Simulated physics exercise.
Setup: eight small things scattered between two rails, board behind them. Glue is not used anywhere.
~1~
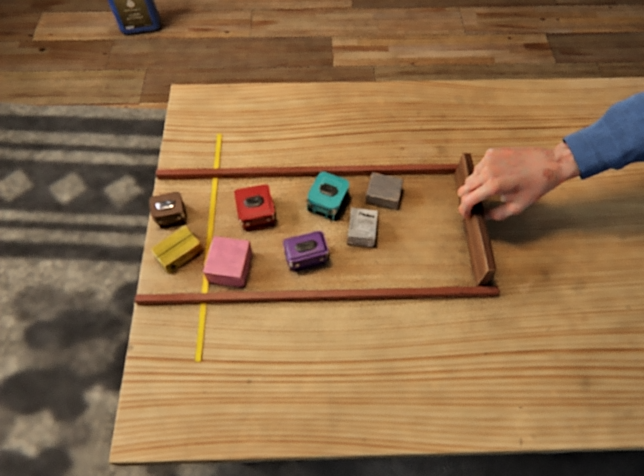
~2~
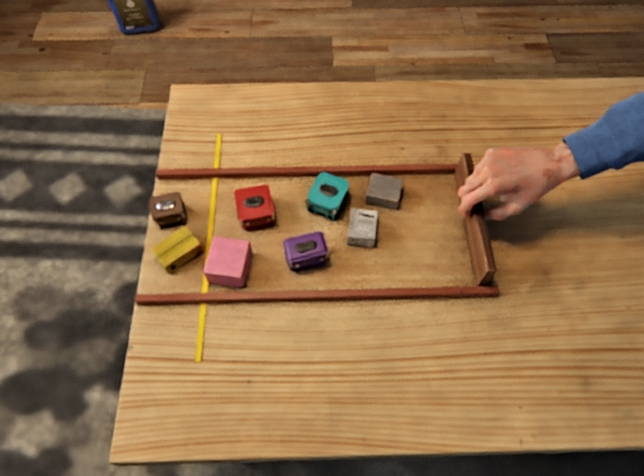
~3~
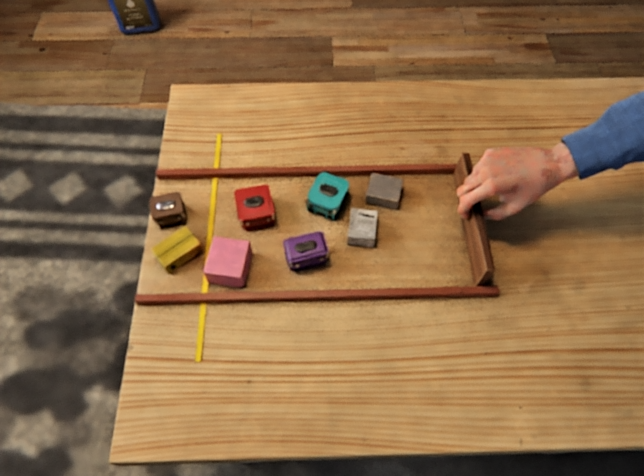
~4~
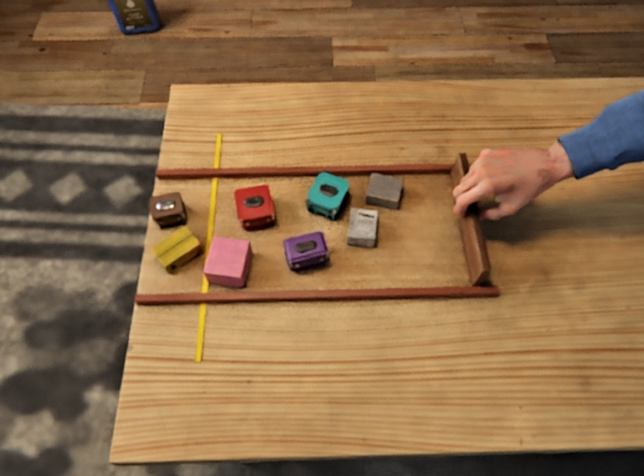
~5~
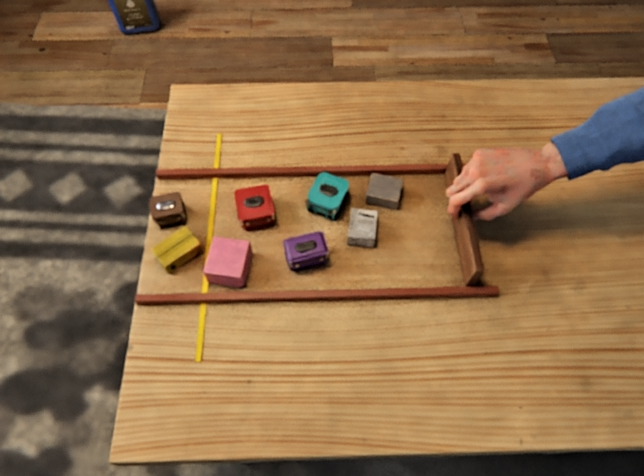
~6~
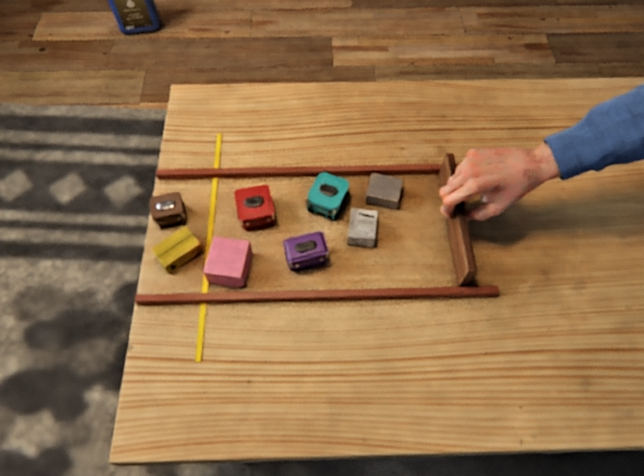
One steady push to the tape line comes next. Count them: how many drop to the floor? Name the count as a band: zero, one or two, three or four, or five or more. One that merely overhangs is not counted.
The count falls in the three or four band.
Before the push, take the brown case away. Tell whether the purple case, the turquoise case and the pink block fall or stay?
Purple case safe, turquoise case safe, pink block safe.
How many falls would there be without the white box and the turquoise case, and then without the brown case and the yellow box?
Taking the two tries in turn, it comes to 2 and 1.
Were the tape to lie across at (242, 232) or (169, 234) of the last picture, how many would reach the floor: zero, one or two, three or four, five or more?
In order: Just one or two, then five or more.
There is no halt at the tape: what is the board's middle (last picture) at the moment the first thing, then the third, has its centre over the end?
First at (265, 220), next at (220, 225).
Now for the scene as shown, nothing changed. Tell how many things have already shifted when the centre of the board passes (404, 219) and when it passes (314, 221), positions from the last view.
1 at one spot and 5 at the other.
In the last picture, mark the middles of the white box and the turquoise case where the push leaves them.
The white box ends at (196, 225) and the turquoise case at (161, 203).
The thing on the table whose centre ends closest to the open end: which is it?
Result - foremost is the turquoise case.
Early on, none off yet; brown case at rest near (169, 210); yellow box at rest near (177, 250); pink block at rest near (229, 262).
Finally, the number that fall off is three or four; lost, red case, yellow box and brown case.
